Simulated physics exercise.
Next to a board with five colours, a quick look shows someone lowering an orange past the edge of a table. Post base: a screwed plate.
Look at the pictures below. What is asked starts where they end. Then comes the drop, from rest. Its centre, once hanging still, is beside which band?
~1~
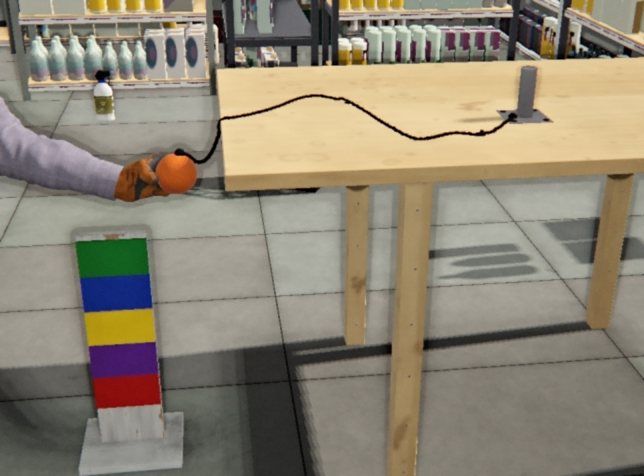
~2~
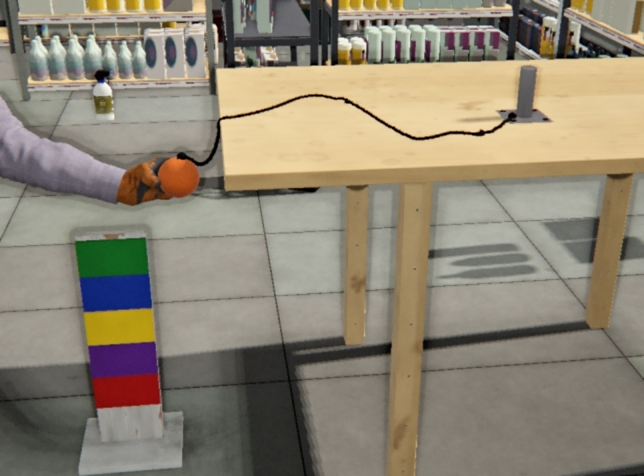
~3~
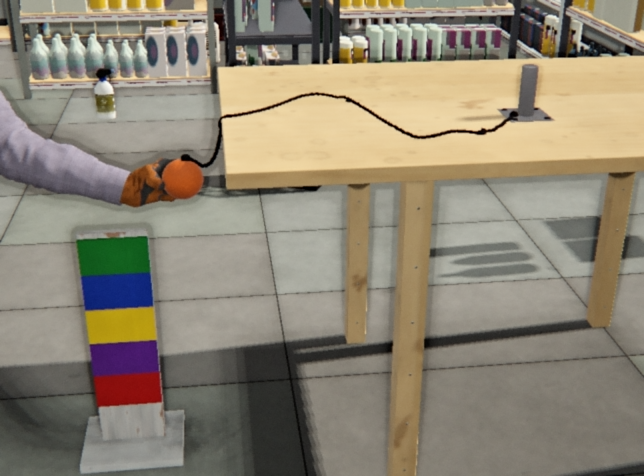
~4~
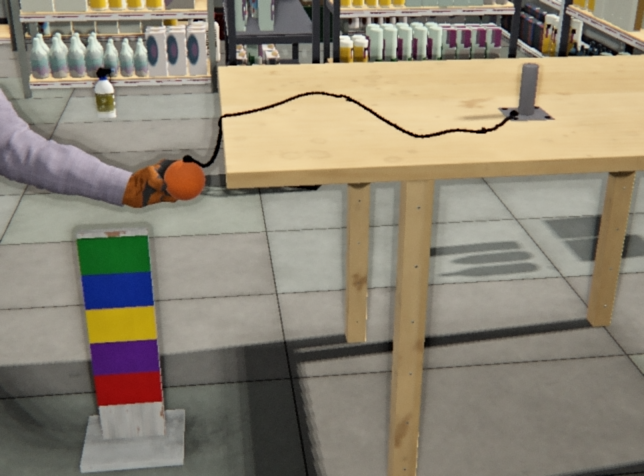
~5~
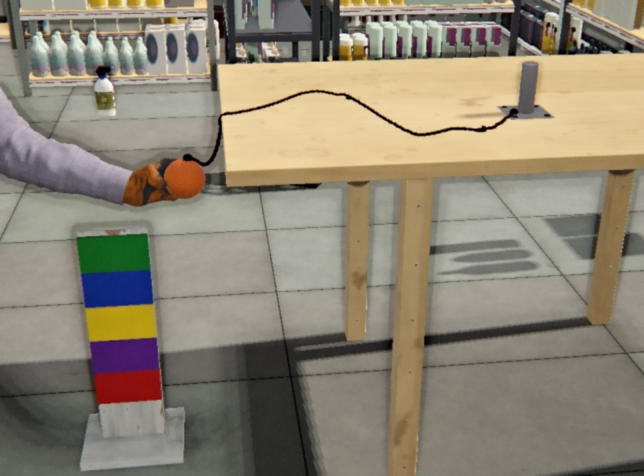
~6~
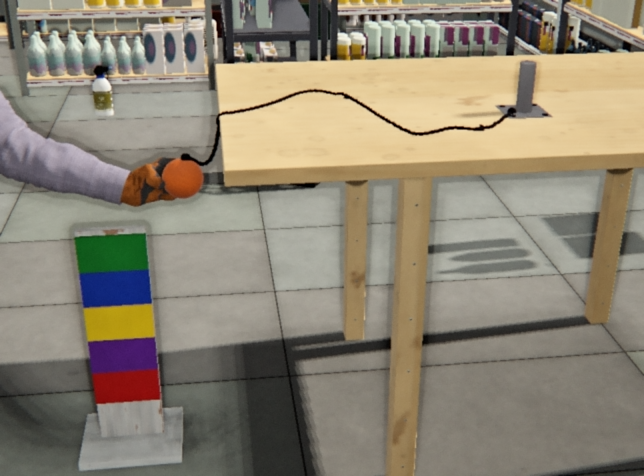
Beside the red band.
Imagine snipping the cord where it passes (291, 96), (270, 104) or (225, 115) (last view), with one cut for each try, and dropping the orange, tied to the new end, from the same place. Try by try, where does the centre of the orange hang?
Well, that gives around (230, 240) the first time, (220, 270) the next and (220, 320) the last.
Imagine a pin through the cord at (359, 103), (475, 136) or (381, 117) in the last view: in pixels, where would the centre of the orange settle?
The three spots are (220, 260), (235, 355) and (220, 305), in that order.
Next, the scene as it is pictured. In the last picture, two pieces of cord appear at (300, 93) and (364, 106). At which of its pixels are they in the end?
At (224, 205), then (249, 124).
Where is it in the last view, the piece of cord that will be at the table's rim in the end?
It lies at about (351, 98).
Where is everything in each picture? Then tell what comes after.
Orange (176, 174); green (113, 259); blue (117, 295); yellow (120, 328); purple (124, 361); red (127, 392), in the first frame.
Orange (179, 177); cord through (494, 131) (430, 138) (370, 114) (317, 96) (247, 115), in the second frame.
Orange (183, 179), in the third frame.
Orange (184, 180); cord through (496, 128) (431, 136) (372, 112) (318, 93) (249, 113), in the fourth frame.
Orange (185, 179), in the fifth frame.
Orange (183, 178); cord through (494, 126) (429, 133) (370, 109) (316, 91) (247, 110), in the sixth frame.
Soon after, orange near (206, 370); level with red.
Then, orange near (255, 385); level with red.
Further on, orange near (219, 378); level with red.
At rest, orange near (241, 383); level with red. Its middle rests at the red band.
